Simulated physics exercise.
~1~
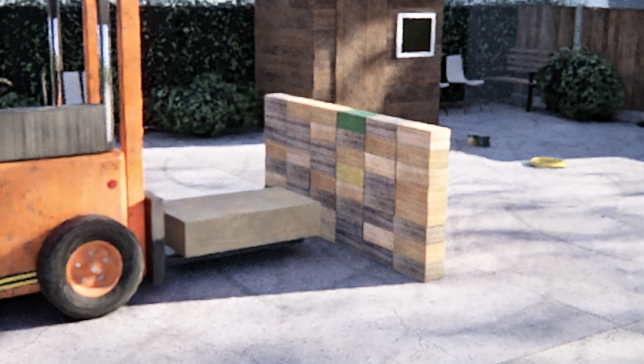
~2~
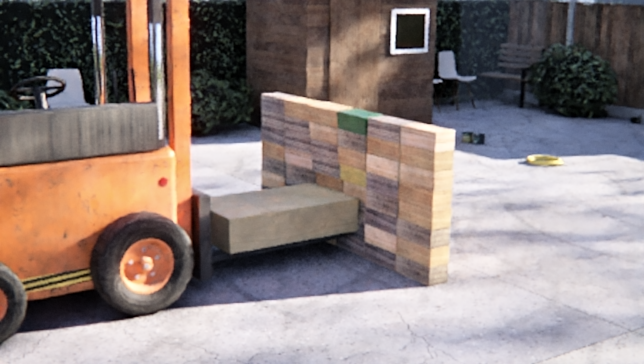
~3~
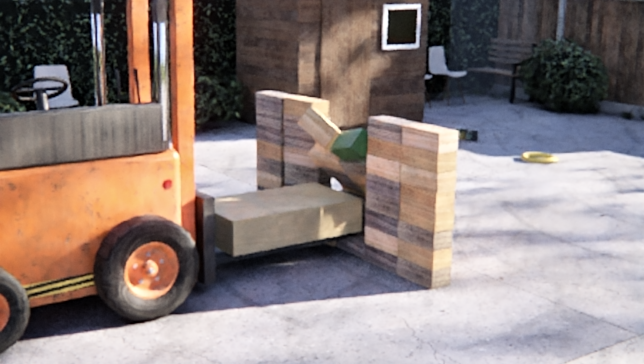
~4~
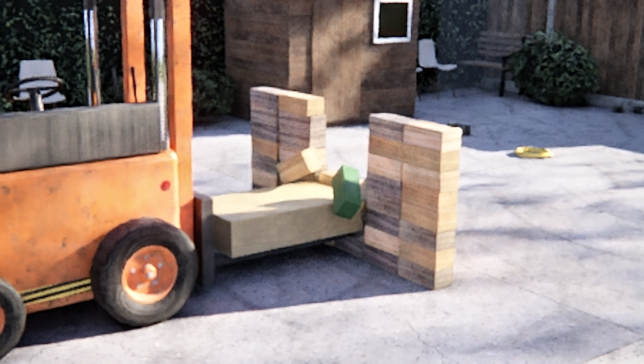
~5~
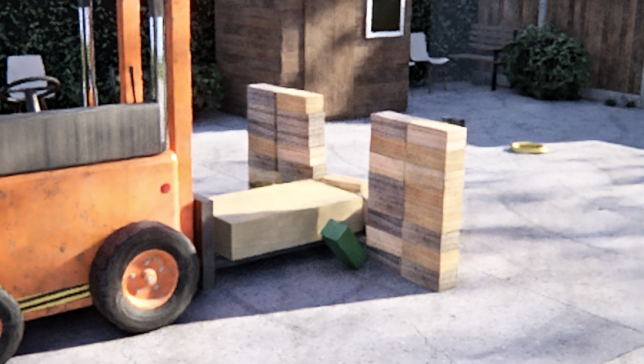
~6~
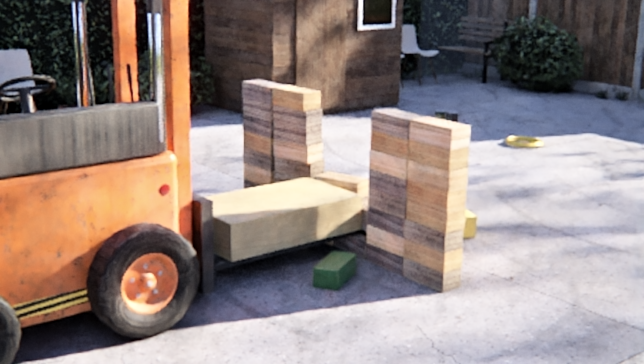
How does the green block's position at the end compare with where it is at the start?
At the start the green block sits in the top row of the timber wall, near the middle. By the end it lies on the ground in front of the pale load, lower and slightly further left.
